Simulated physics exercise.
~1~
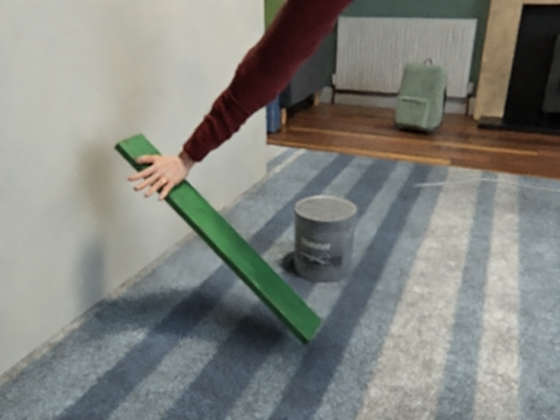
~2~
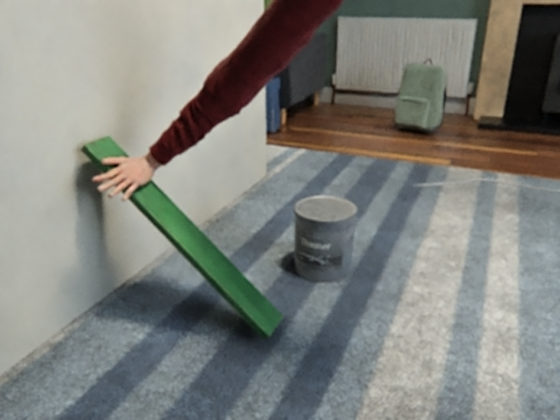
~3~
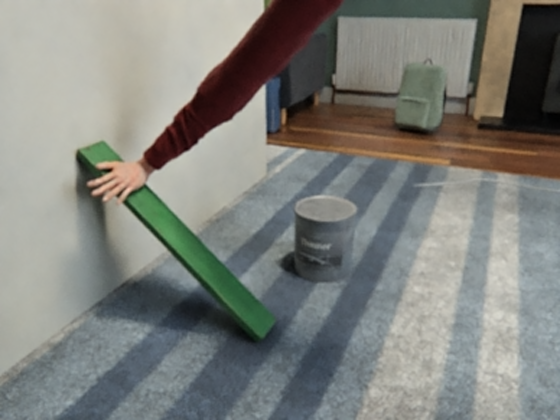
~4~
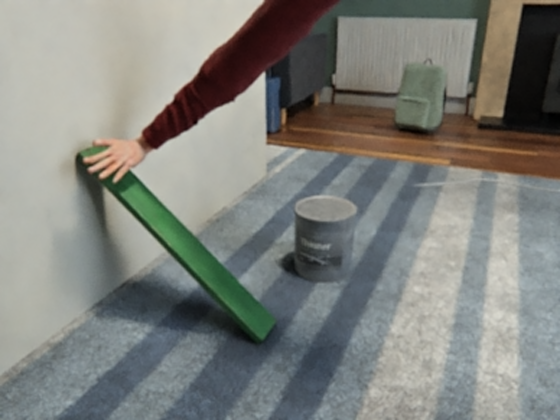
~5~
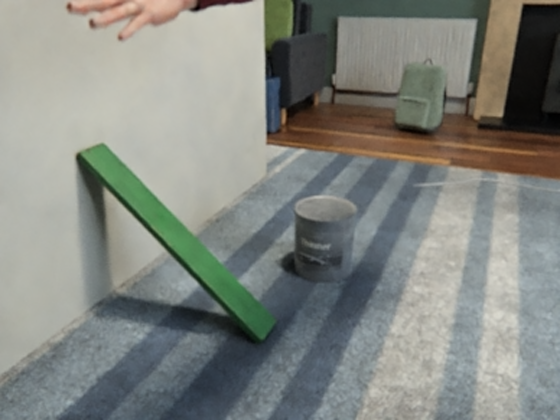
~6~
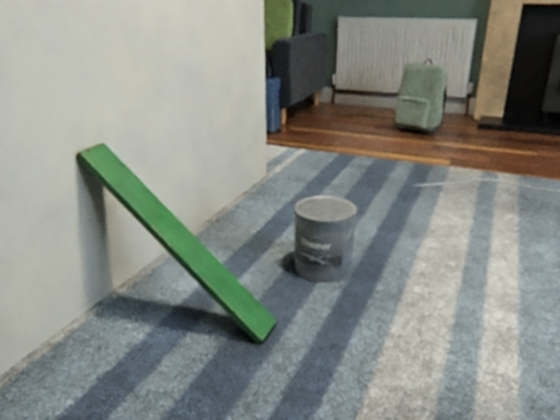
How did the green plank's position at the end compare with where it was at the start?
At the end the green plank was a little farther to the left than at the start, leaning against the wall with no hand on it.
A green plank was moved left by a hand and leaned against the bare wall, beside a grey pail that stayed put on the striped carpet. The hand then let go and drew away, and the plank stayed leaning there.
